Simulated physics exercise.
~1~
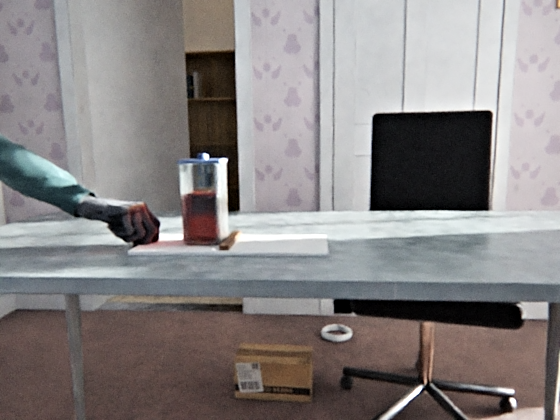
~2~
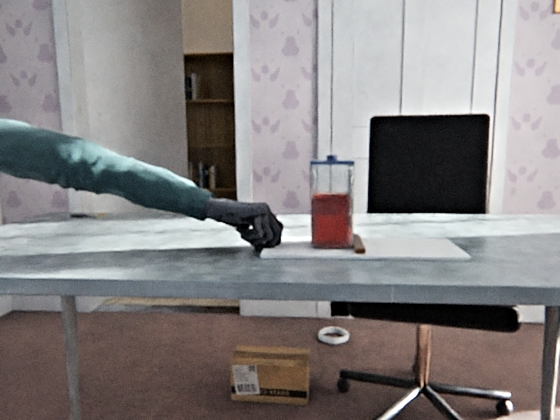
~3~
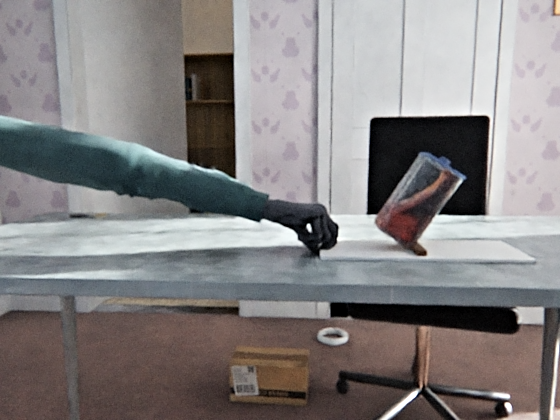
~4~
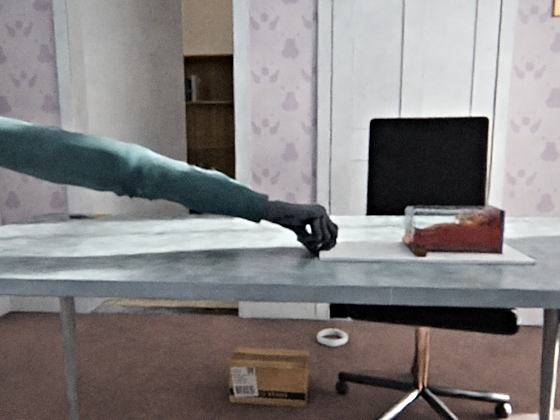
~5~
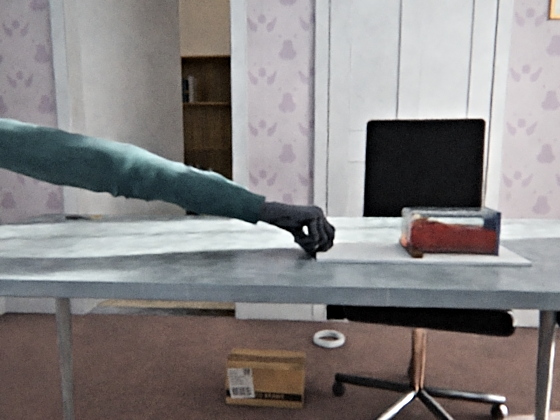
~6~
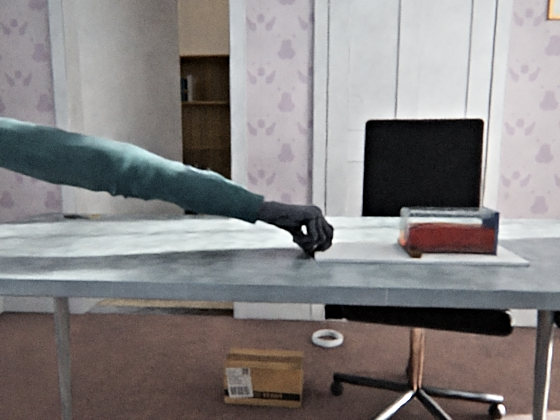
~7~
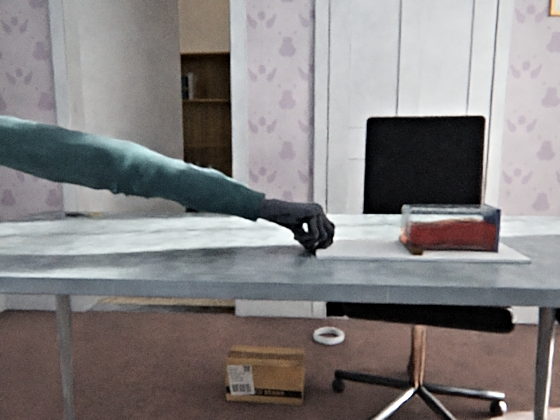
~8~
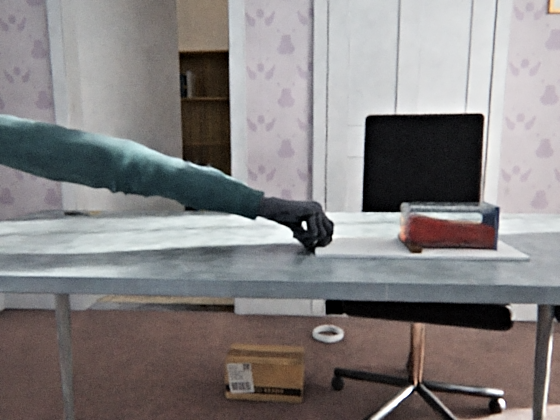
In an office, a gloved hand sliding a board rightward along a table, a capped container of red liquid toppling onto its side.
